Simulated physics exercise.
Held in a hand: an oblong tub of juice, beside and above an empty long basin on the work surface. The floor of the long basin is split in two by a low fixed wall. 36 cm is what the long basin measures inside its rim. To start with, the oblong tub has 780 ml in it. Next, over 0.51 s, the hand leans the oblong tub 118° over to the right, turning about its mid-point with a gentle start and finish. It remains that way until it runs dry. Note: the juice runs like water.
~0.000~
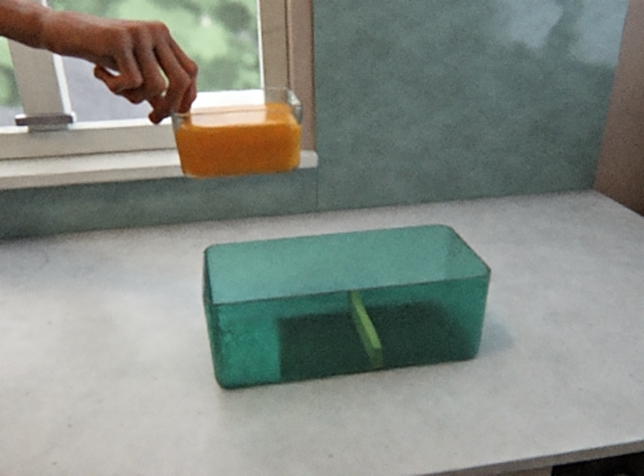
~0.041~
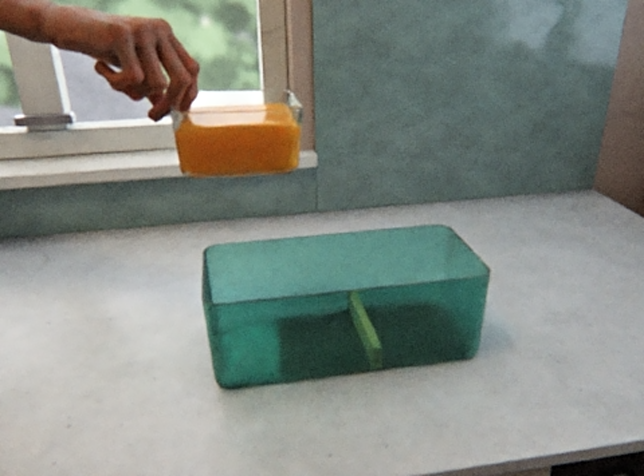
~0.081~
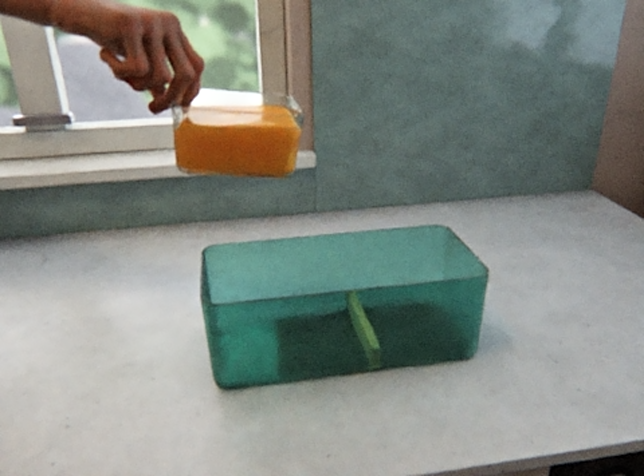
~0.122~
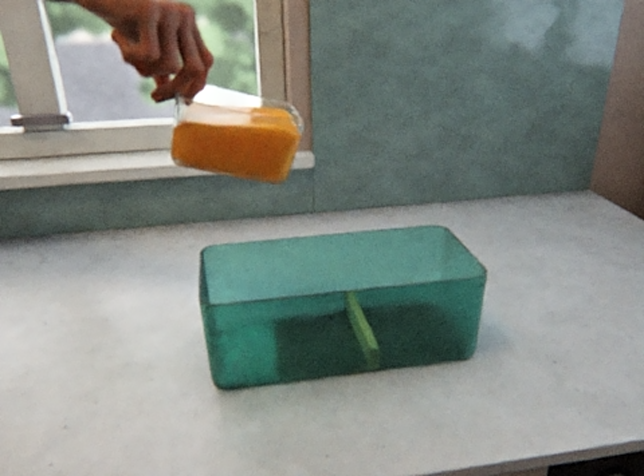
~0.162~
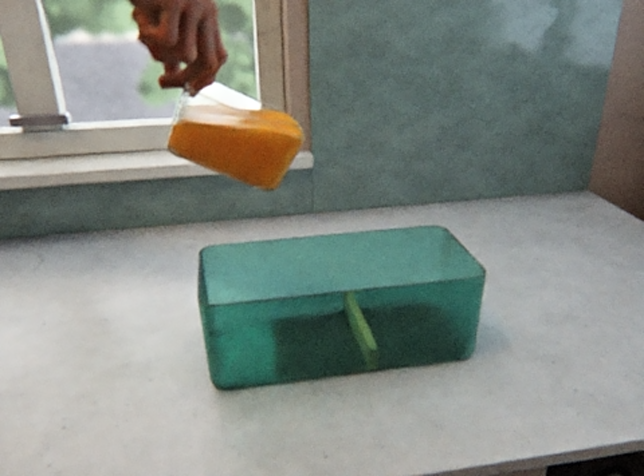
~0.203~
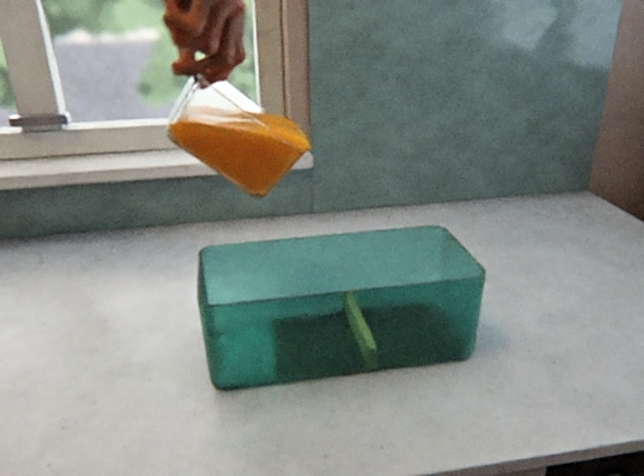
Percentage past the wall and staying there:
27 percent.
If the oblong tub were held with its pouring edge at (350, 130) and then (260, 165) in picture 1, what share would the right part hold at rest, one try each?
Result: 50 per cent, then 30 per cent.
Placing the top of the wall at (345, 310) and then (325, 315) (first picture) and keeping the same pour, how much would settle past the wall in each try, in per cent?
45 then 65 %.
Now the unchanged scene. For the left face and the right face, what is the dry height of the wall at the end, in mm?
Close to 16 mm left and close to 22 mm right.
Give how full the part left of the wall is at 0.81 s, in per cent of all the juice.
I'd put it near 66 percent.
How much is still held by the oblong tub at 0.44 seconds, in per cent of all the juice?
About 10 percent.
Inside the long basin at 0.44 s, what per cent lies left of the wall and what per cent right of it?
I'd say about 32 left and about 4 right.
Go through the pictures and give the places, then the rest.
In the first picture, it leans 0°; its right rim is at (296, 99); the juice meets the walls at (178, 118) and (294, 112); the long basin's rim runs from (204, 274) to (469, 248); the wall's top is at (364, 317).
In the second picture, it leans 2°; its right rim is at (296, 101); the juice meets the walls at (178, 117) and (293, 112).
In the third picture, it leans 7°; its right rim is at (297, 107); the juice meets the walls at (178, 116) and (294, 114).
In the fourth picture, it leans 16°; its right rim is at (299, 117); the juice meets the walls at (178, 115) and (295, 116).
In the fifth picture, it leans 27°; its right rim is at (299, 129); the juice meets the walls at (178, 114) and (298, 121).
In the sixth picture, it leans 40°; its right rim is at (297, 144); the juice meets the walls at (175, 113) and (290, 128); 6 per cent is over the edge.
Then, 0.44 s in, the tilt is 113° and 9 per cent is still to pour, 32 is left of the wall and 4 right of it.
Then, 0.62 s in, the tilt is 118° and 0 per cent is still to pour, 75 is left of the wall and 18 right of it.
Then, 0.81 s in, the tilt is 118° and 0 per cent is still to pour, 65 is left of the wall and 26 right of it.
Then, 1.01 s in, the tilt is 118° and 0 per cent is still to pour, 67 is left of the wall and 27 right of it.
Finally, 67 per cent lies left of the wall, 27 right of it and 6 outside.
